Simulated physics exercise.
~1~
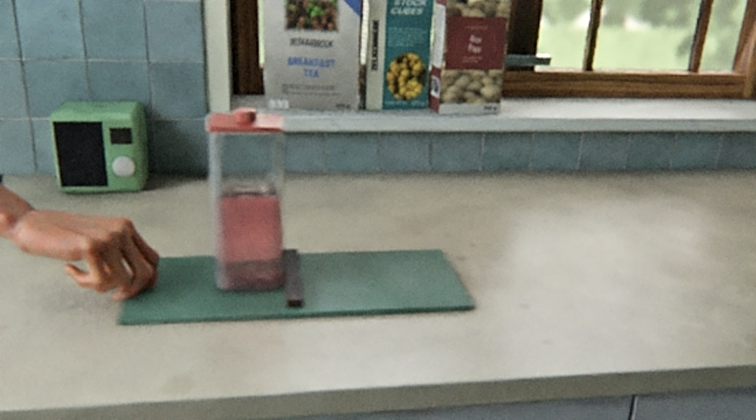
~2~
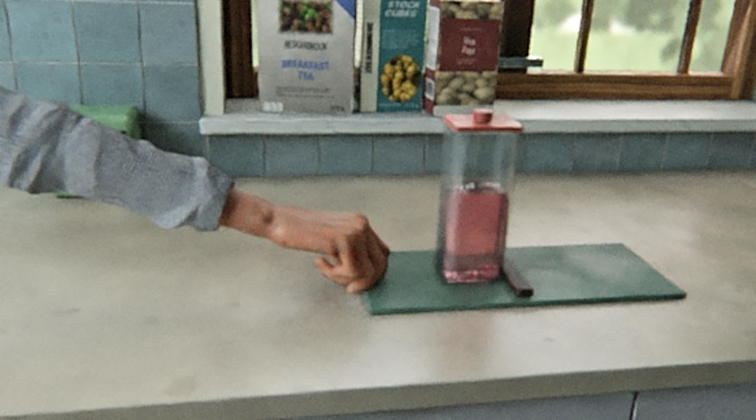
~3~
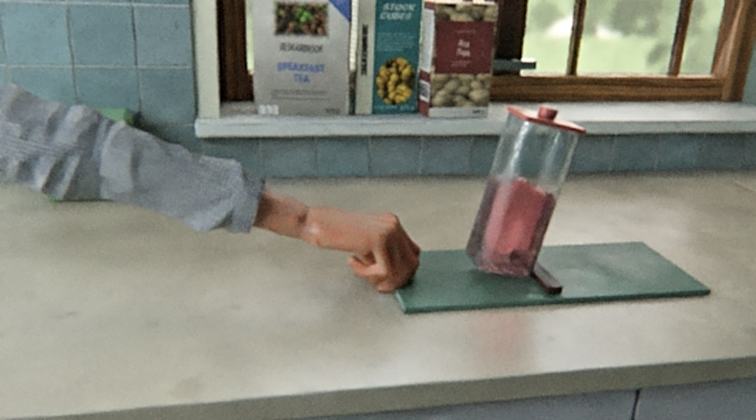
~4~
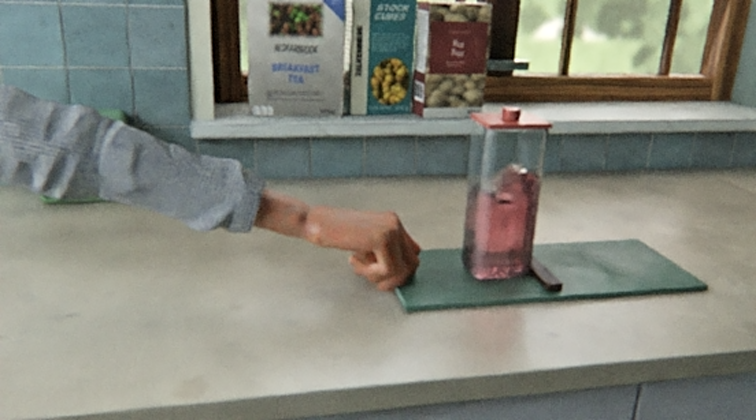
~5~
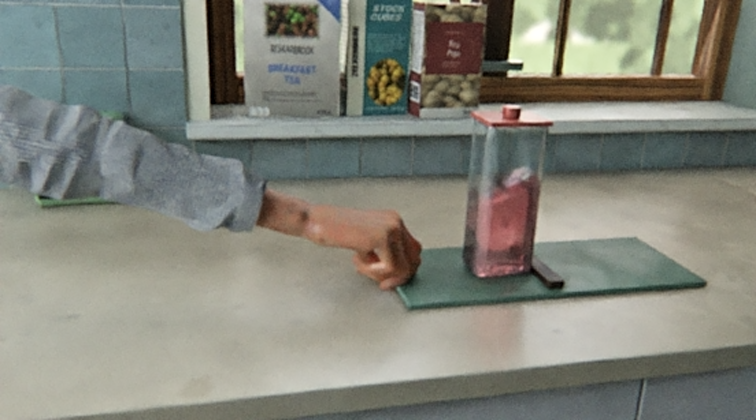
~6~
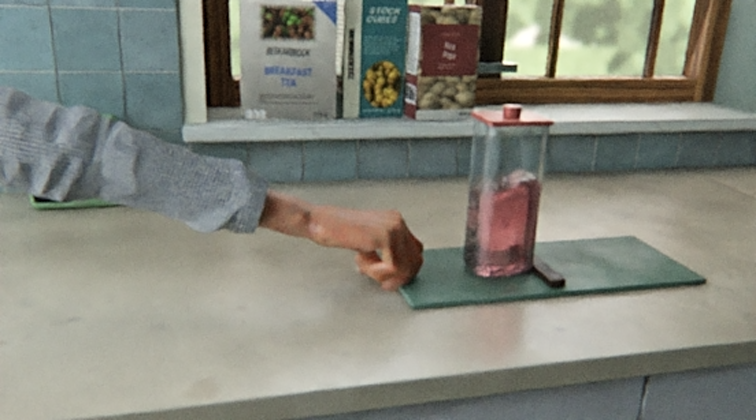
We see a hand slide a green board to the right across a kitchen counter, carrying a clear, red-capped container of pink liquid. As the board stops, the container tips to the right against a small dark strip, then rocks back upright and stays standing while the liquid sloshes.
